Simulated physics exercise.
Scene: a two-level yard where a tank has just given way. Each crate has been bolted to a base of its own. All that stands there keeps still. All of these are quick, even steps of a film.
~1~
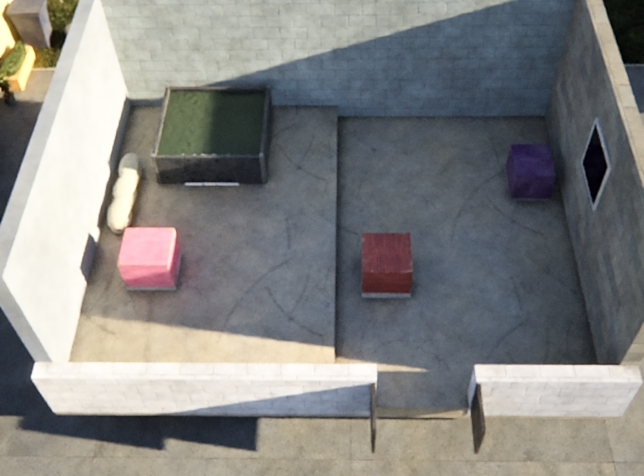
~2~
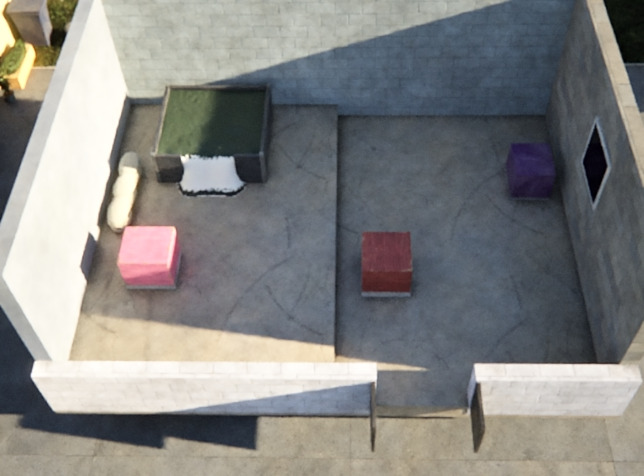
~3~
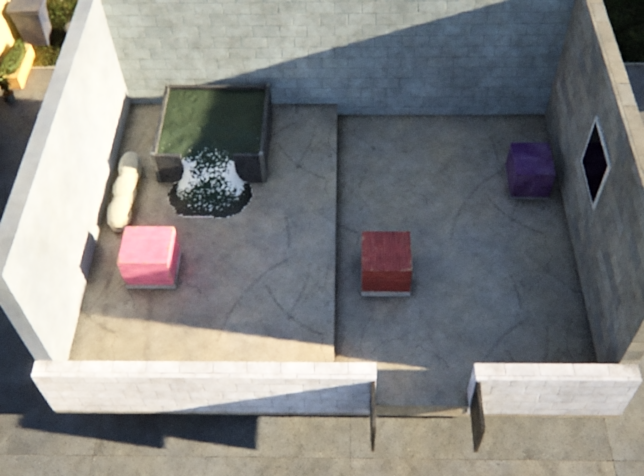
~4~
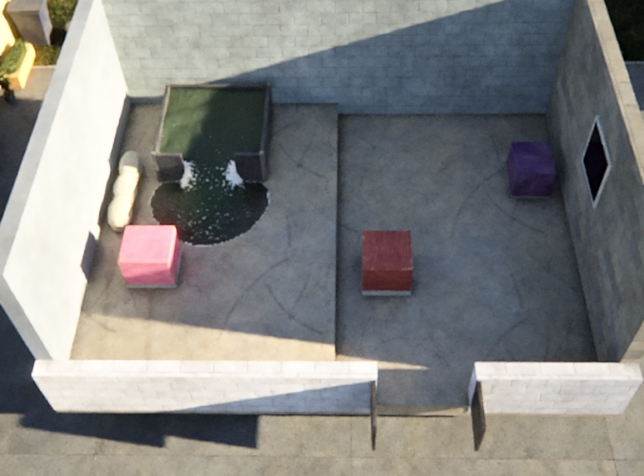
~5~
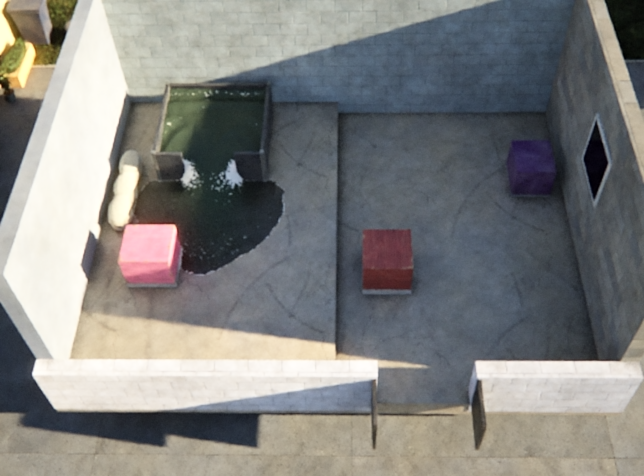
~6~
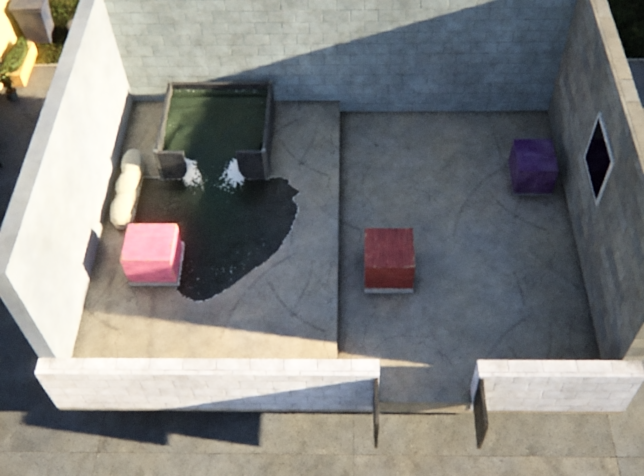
Dark water burst from the front of a tank in a walled yard, foamed onto the paving, then spread steadily toward the viewer and around the pink block while the red and purple blocks stayed still.
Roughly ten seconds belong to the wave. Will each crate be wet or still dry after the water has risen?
Afterwards the red crate is still dry, the purple crate is wet, the pink crate is wet.
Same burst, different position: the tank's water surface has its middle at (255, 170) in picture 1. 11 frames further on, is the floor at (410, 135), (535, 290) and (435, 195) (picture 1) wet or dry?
Untouched, untouched, untouched.
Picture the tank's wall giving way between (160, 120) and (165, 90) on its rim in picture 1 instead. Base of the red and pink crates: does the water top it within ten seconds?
In that case the red crate is never flooded and the pink crate is flooded.
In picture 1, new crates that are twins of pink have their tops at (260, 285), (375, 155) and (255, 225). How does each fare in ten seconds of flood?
Listed in turn: Overtopped / clear / overtopped.
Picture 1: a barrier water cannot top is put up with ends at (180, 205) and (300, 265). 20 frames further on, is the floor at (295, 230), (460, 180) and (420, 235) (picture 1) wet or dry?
Outcome by spot, in order - watered, watered, watered.
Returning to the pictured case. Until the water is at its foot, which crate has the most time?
The purple-painted one.
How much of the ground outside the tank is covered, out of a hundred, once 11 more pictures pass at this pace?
Close to 35 in a hundred, I think.
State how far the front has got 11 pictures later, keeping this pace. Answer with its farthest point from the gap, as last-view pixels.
I'd point to (389, 386).
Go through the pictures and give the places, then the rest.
Still water in the water tank at (213, 124), in the first picture.
Water pours out at (211, 173) and has run to (183, 187), in the second picture.
The front is at (186, 211), out from the gap at (211, 173), in the third picture.
The front is at (193, 240), out from the gap at (212, 172), in the fourth picture.
Water pours out at (212, 171) and has run to (200, 270), in the fifth picture.
The front is at (194, 295), out from the gap at (213, 169), in the sixth picture.
A moment on, water covers 20 % of the floor; the red crate not reached, the purple crate not reached, the pink crate water round its plinth.
Next, water covers 35 % of the floor; the red crate water round its plinth, the purple crate not reached, the pink crate water round its plinth.
Then, water covers 45 % of the floor; the red crate water round its plinth, the purple crate not reached, the pink crate water round its plinth.
Later, water covers 55 % of the floor; the red crate water round its plinth, the purple crate not reached, the pink crate water round its plinth.
In the end, water covers 70 % of the floor; the red crate stayed above the water, the purple crate was topped, the pink crate was topped.
